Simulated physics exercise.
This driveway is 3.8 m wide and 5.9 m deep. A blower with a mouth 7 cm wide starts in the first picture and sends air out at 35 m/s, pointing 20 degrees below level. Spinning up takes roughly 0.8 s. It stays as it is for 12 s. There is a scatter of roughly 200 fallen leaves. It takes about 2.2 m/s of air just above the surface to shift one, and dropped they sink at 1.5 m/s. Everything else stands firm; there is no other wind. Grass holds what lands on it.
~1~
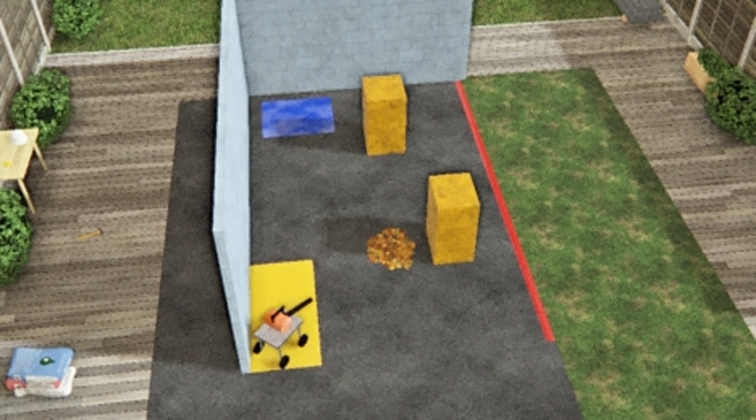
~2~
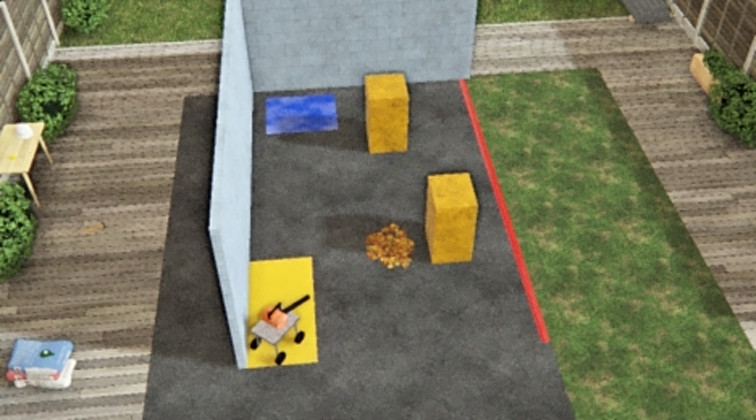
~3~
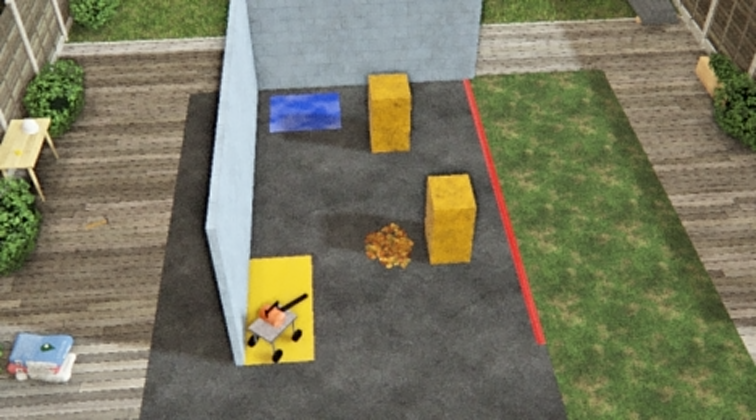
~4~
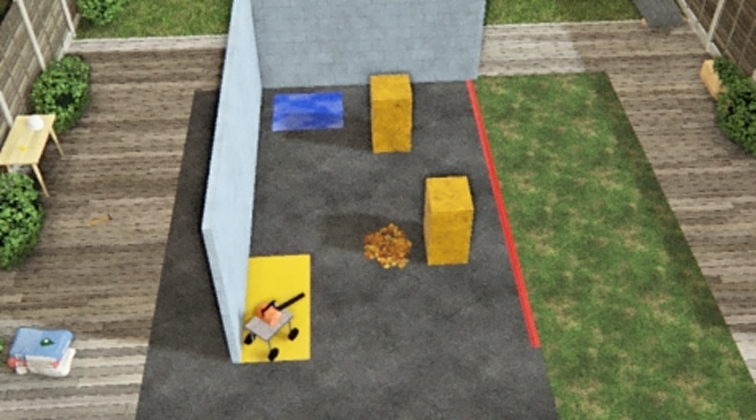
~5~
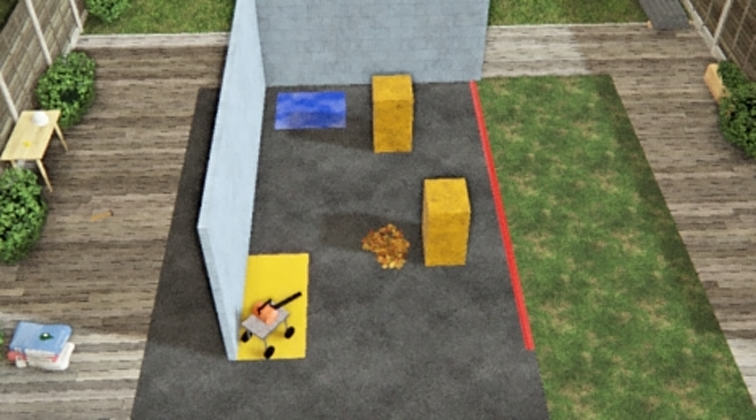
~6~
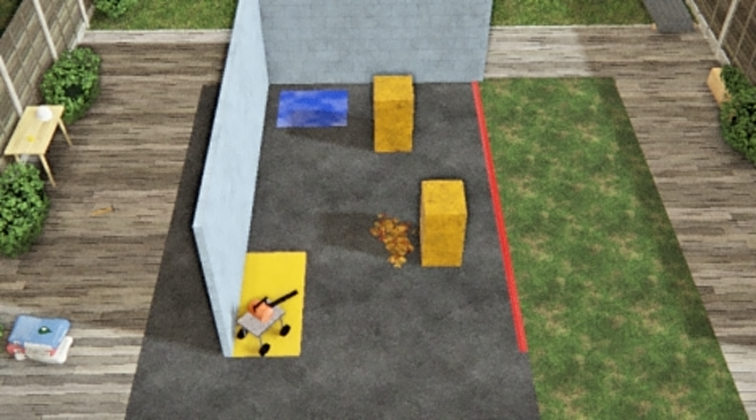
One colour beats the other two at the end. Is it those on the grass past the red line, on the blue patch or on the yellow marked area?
It is red that takes the most.
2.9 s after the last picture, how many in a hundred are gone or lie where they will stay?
Some 60 per cent.
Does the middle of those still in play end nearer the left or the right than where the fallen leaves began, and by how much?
To the right, by about 1.8 m.
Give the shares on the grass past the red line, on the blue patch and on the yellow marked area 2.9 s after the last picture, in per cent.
Roughly 30 % red, 0 % blue, 0 % yellow.
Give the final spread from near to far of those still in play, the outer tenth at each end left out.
About 1.6 m.
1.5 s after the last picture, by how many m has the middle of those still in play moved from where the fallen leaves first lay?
Roughly 2.2 m.
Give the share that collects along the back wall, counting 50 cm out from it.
Some 0 per cent.
Then, 1.5 s after the last picture the count stands so, 0 % are on the yellow marked area, 5 % on the grass past the red line and 0 % on the blue patch; the middle of those still in play is near (472, 168).
Then, 2.9 s after the last picture the count stands so, 0 % are on the yellow marked area, 34 % on the grass past the red line and 0 % on the blue patch; the middle of those still in play is near (491, 151).
Then, 5.7 s after the last picture the count stands so, 0 % are on the yellow marked area, 42 % on the grass past the red line and 0 % on the blue patch; the middle of those still in play is near (492, 150).
Then, 11.1 s after the last picture, at the end, 0 % are on the yellow marked area, 48 % on the grass past the red line and 0 % on the blue patch; the middle of those still in play is near (491, 150).
